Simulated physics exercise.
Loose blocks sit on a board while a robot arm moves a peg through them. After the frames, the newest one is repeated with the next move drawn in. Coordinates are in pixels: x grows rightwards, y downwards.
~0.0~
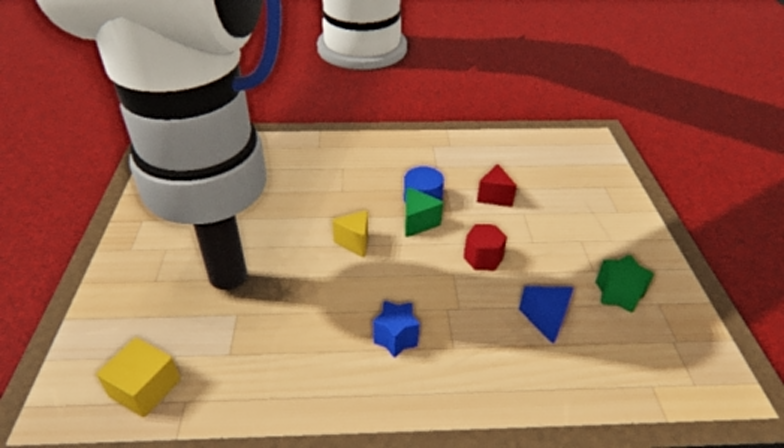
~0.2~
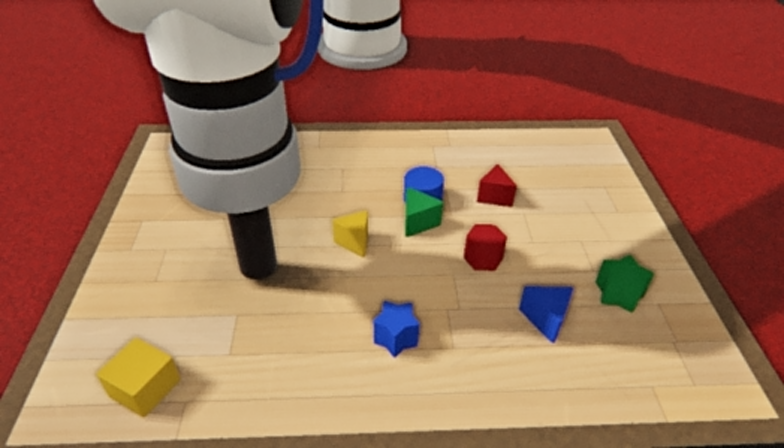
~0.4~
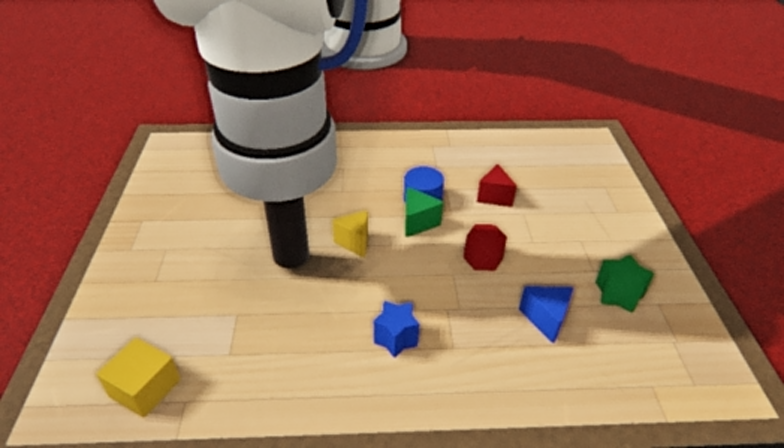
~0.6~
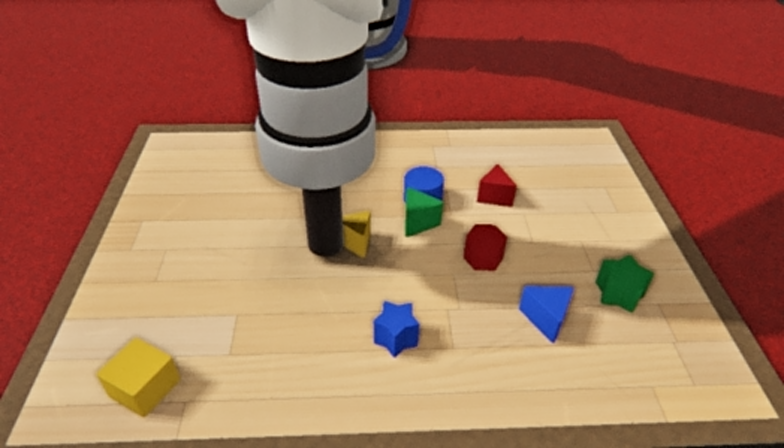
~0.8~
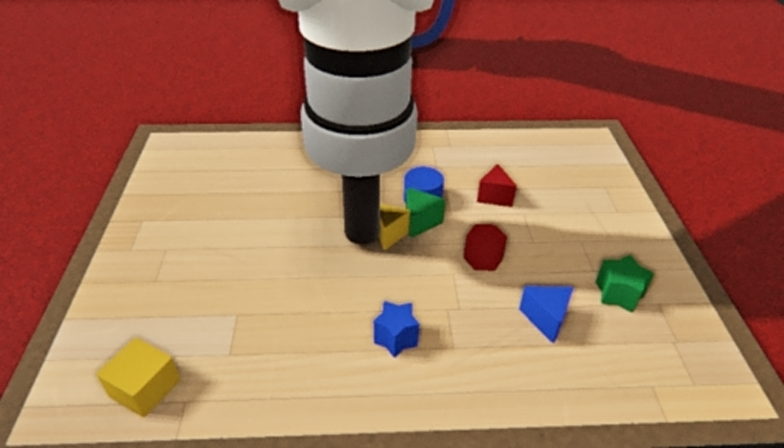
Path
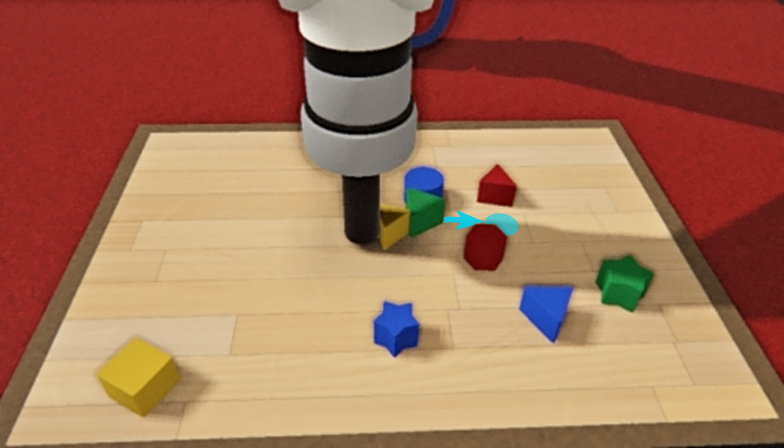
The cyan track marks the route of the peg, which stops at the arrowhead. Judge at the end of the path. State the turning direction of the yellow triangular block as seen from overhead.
The twist is clockwise.
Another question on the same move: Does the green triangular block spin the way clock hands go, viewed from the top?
Short answer: No.
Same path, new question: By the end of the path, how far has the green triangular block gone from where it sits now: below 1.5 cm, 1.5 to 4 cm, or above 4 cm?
It ends farther than 4 cm from its spot.
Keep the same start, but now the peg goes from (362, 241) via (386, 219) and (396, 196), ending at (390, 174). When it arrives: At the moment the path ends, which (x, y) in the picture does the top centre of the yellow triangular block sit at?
At (413, 207).
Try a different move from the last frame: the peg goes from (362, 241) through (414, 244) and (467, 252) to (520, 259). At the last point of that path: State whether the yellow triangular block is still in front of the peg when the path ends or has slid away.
My answer is that the yellow triangular block has slipped off.
Drawn move, from (362, 241) by way of (406, 225) and (453, 220) to (501, 225).
The first path, step by step. One third of the way, peg (408, 217); yellow triangular block (437, 206), turned 20° clockwise; green triangular block (452, 195), turned 45° anticlockwise.
Two thirds of the way, peg (454, 212); yellow triangular block (486, 200); green triangular block (483, 183), turned 70° anticlockwise; blue disc (427, 175); red triangular block (508, 173), turned 30° clockwise.
At the end, peg (503, 217); yellow triangular block (535, 205), turned 20° clockwise; green triangular block (493, 180), turned 90° anticlockwise; blue disc (427, 175); red triangular block (511, 171), turned 45° clockwise.
